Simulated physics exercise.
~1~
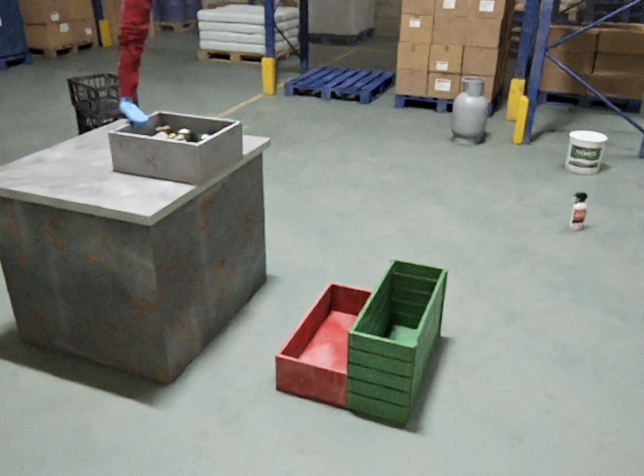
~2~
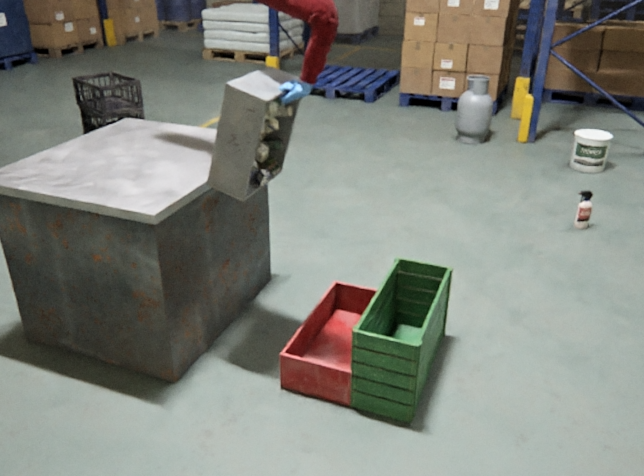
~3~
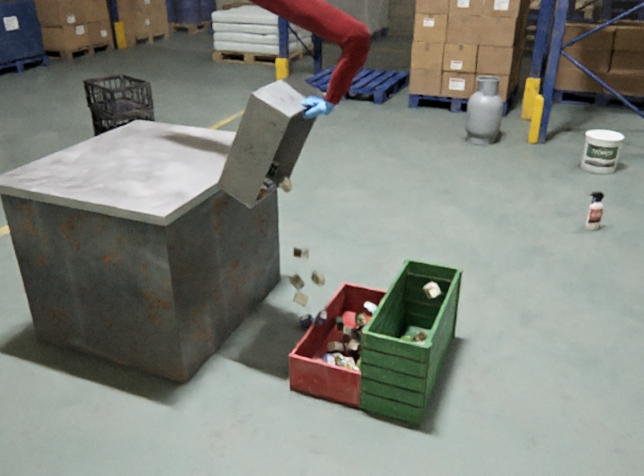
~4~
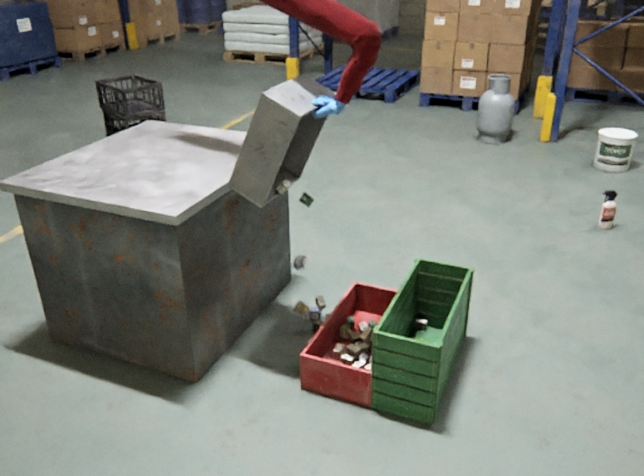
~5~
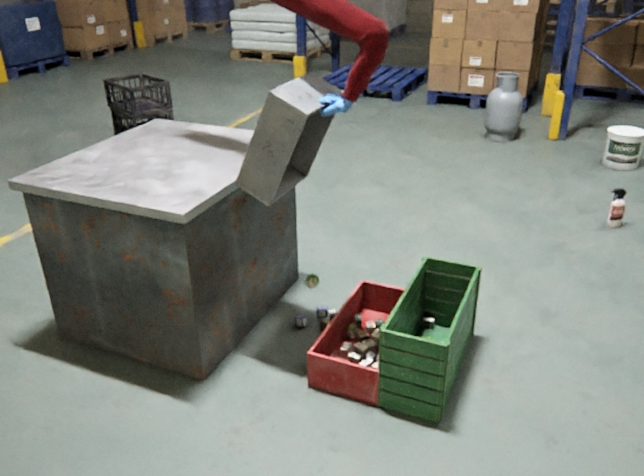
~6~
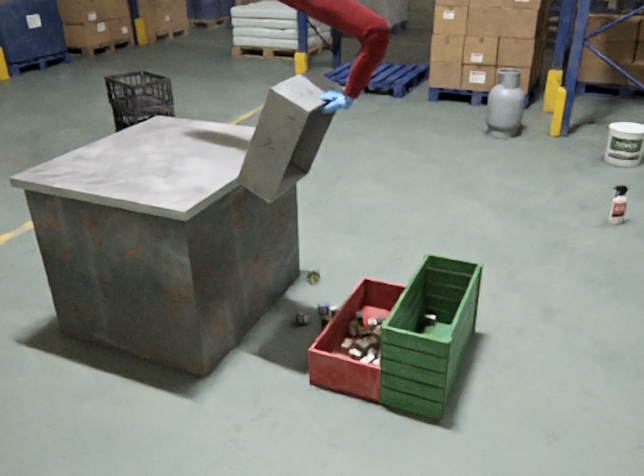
Grey box tipped by a gloved hand over a bench edge, spilling small cartons into red and green containers and onto the floor.
